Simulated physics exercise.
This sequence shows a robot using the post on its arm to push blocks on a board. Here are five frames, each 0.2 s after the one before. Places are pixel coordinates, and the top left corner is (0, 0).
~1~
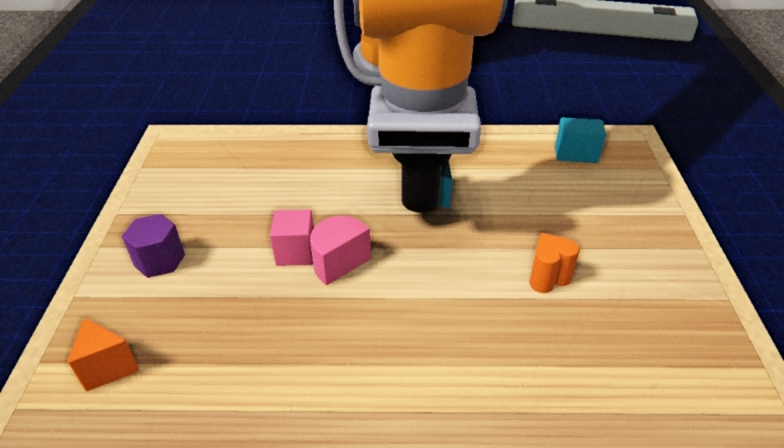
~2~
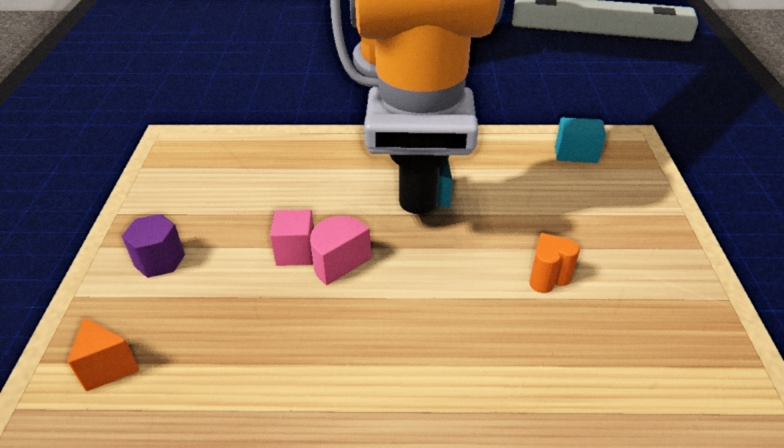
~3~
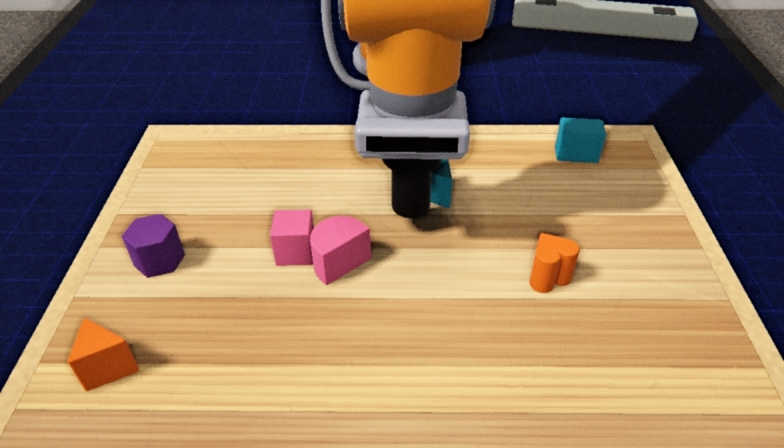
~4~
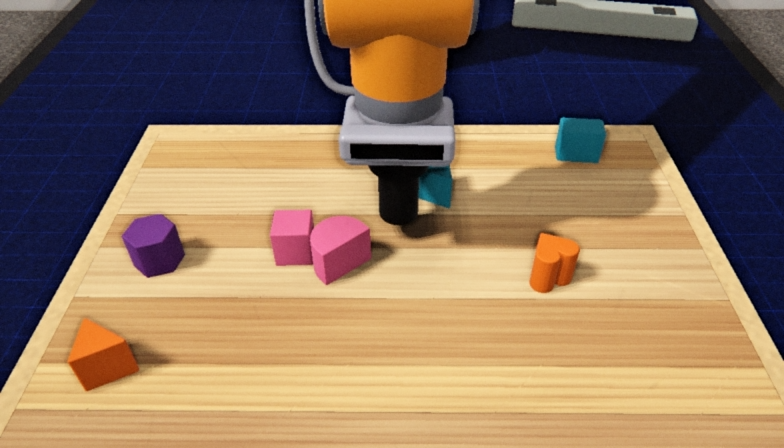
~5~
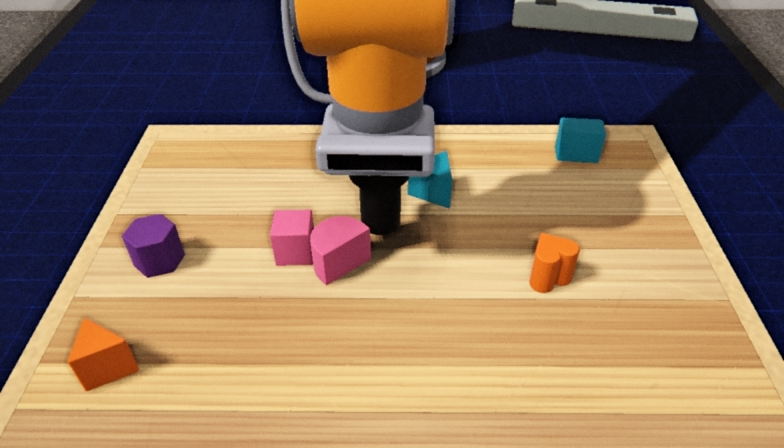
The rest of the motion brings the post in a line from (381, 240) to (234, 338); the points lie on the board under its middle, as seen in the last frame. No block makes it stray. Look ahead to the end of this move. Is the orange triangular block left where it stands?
Yes
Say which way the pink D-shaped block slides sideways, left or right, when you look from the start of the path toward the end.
Towards the right-hand side.
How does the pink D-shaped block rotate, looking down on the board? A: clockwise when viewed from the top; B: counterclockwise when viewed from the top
I choose A.
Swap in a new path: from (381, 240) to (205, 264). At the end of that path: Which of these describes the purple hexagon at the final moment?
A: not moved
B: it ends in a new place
Choice B: It ends in a new place.
On the path given first. One third of the way, post (335, 251); pink square (279, 224), turned 45° clockwise; pink D-shaped block (286, 257).
Two thirds of the way, post (284, 284); pink square (279, 224), turned 45° clockwise; pink D-shaped block (229, 278), turned 45° clockwise.
At the end, post (229, 320); orange triangular block not moved; pink square (279, 224), turned 45° clockwise; pink D-shaped block (183, 291), turned 110° clockwise.
